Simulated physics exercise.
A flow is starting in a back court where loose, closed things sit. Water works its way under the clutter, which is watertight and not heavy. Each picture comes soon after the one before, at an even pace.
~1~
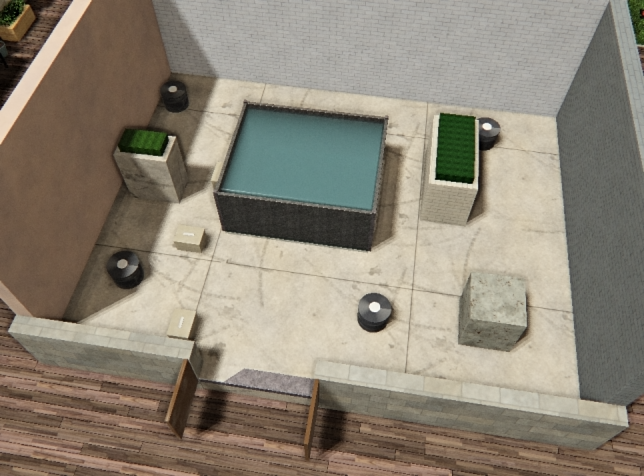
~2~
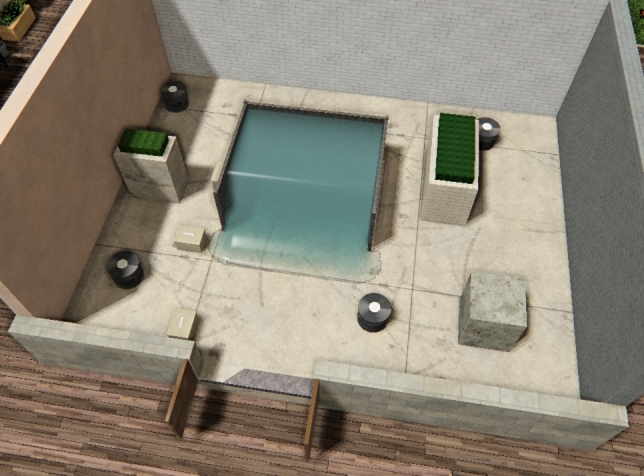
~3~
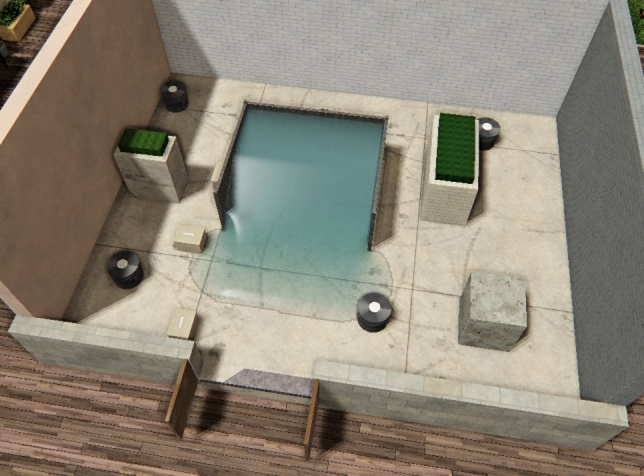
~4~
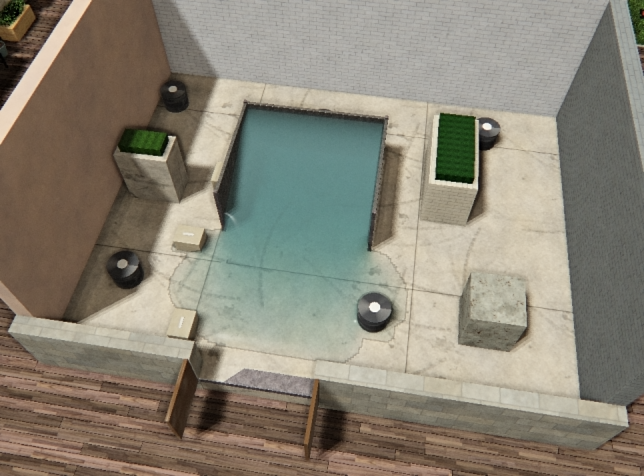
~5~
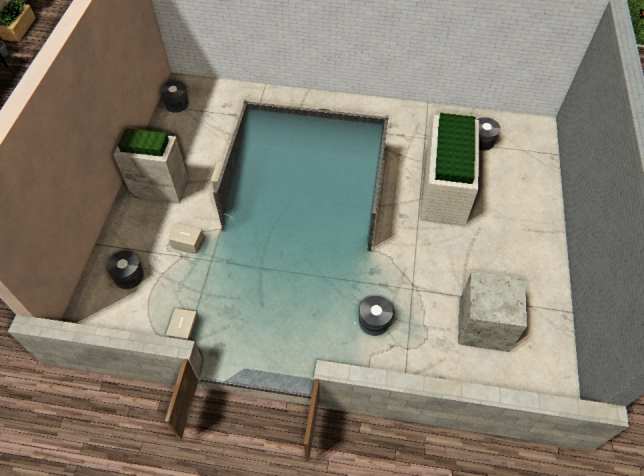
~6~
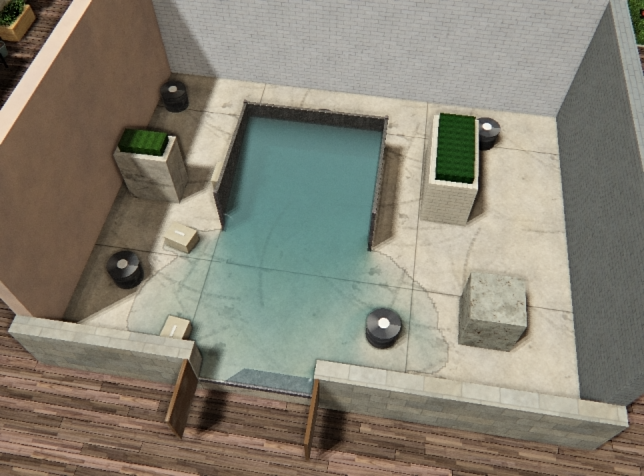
A raised dark-walled tank of teal water dominates a pale stone courtyard, seen from high above, with a tan wall at left, grey walls behind and at right, and wooden gates open in front. Green-topped planters, dark round tubs and pale blocks stand around it. The tank's front wall disappears, water spreads forward to the gateway, and a front tub and small left-hand blocks shift slightly; the camera stays still.
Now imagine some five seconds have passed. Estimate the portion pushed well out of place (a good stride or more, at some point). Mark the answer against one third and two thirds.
One to two thirds of them.
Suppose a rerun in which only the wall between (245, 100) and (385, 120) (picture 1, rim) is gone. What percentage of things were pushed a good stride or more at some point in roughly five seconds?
90 % or thereabouts.
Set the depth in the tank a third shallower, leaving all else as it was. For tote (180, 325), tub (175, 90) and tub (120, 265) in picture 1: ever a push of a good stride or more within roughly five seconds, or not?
In the order you named them: Went past the threshold, stayed within the threshold, stayed within the threshold.
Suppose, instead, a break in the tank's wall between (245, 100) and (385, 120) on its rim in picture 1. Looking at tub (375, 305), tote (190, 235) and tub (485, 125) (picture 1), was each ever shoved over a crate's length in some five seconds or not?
Taking them in order, less than that, displaced that much, displaced that much.
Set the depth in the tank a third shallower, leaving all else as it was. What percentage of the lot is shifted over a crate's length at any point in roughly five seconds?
20 per cent.
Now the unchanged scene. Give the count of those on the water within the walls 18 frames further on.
That would be 2.
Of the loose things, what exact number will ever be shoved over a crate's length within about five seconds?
By my reckoning the answer is 5.
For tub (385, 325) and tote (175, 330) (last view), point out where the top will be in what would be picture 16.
Estimated positions: (572, 349) and (61, 292), approximately.
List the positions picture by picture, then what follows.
A tub at (375, 307) rests on the ground; a tote at (181, 323), on the bottom; 0 of 8 have shifted, in the first picture.
A tub at (375, 307) rests on the ground; a tote at (181, 323) rests on the ground; 1 of 8 have shifted, in the second picture.
A tub at (375, 307), on the bottom; a tote at (181, 323), on the bottom; 1 of 8 have shifted, in the third picture.
A tub at (375, 307) rests on the ground; a tote at (181, 323) rests on the ground; 1 of 8 have shifted, in the fourth picture.
A tub at (376, 310) rests on the ground, close to its start; a tote at (181, 323) rests on the ground; 3 of 8 have shifted, in the fifth picture.
A tub at (384, 323) rests on the ground, close to its start; a tote at (173, 331) floats, close to its start; 4 of 8 have shifted, in the sixth picture.
A moment on, 1 of 8 are well off their spots; 2 afloat.
Next, 2 of 8 are well off their spots; 2 afloat.
Later, 3 of 8 are well off their spots; 2 afloat.
In the end, 5 of 8 are well off their spots, and 5 have been at some point; 2 afloat.
